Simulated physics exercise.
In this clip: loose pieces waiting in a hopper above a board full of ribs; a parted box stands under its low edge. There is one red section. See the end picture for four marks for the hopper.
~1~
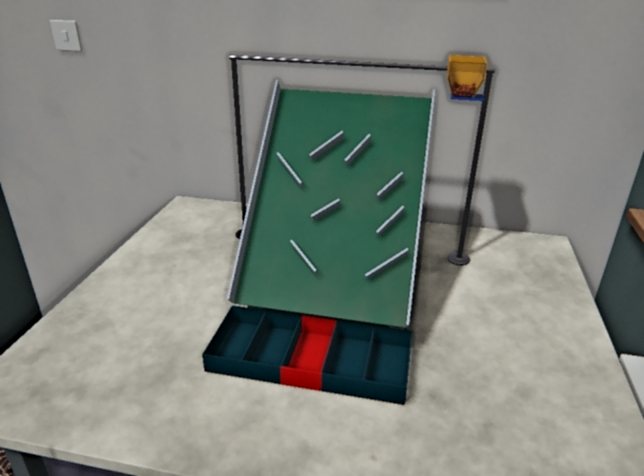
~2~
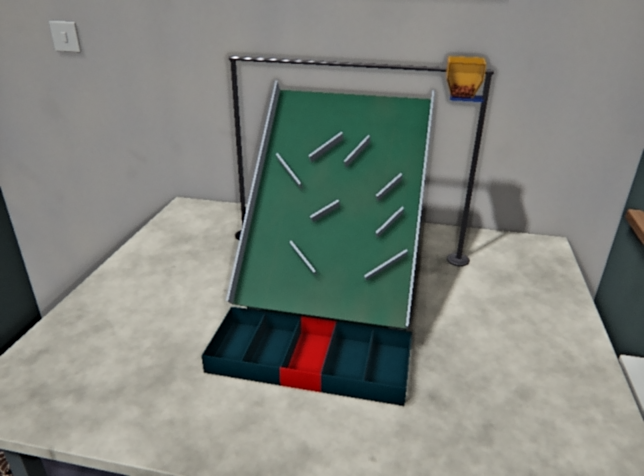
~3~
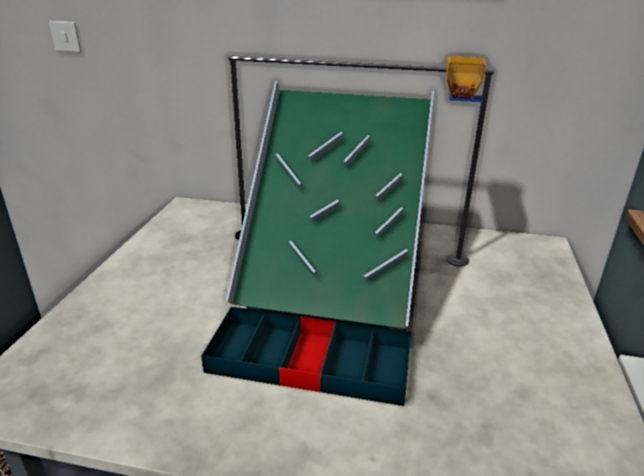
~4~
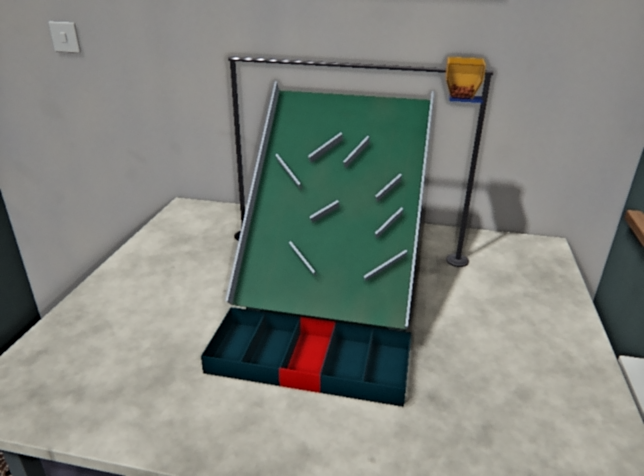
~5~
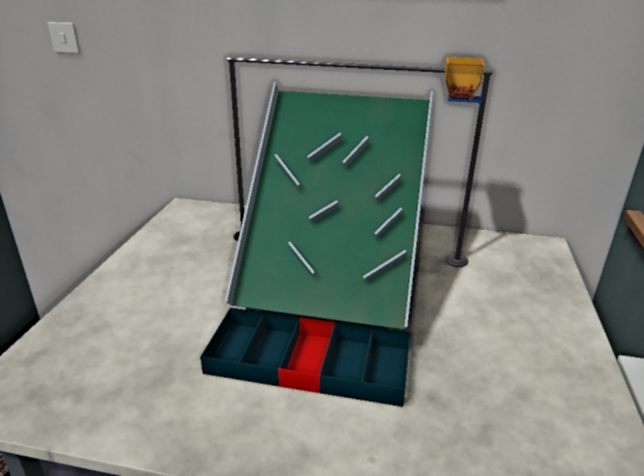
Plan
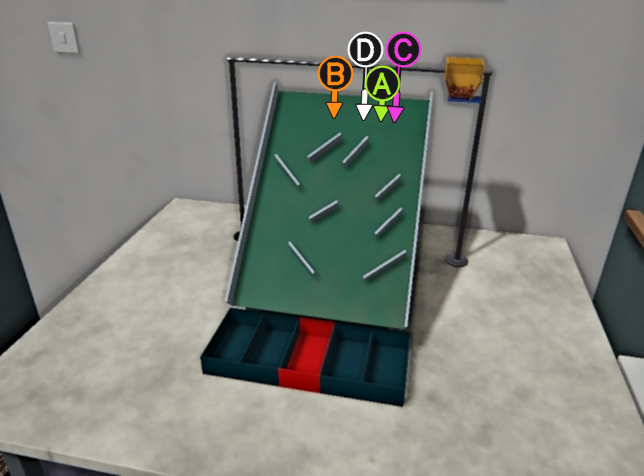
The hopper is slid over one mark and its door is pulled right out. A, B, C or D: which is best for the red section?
Choose C.
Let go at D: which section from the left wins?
The first from the left.
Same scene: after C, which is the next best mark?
A it is.
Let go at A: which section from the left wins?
It is the third one.
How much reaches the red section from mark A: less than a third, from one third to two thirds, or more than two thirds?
Mark A gives from one third to two thirds.
On the marked copy, mark A meets the board at (381, 115); mark B meets the board at (334, 112); mark C meets the board at (394, 116); mark D meets the board at (363, 114).
With A, close to half in the red section, close to half in other sections.
With B, close to a quarter in the red section, the bulk in other sections.
With C, the bulk in the red section, close to a quarter in other sections, only a few outside the box.
With D, close to a quarter in the red section, the bulk in other sections.
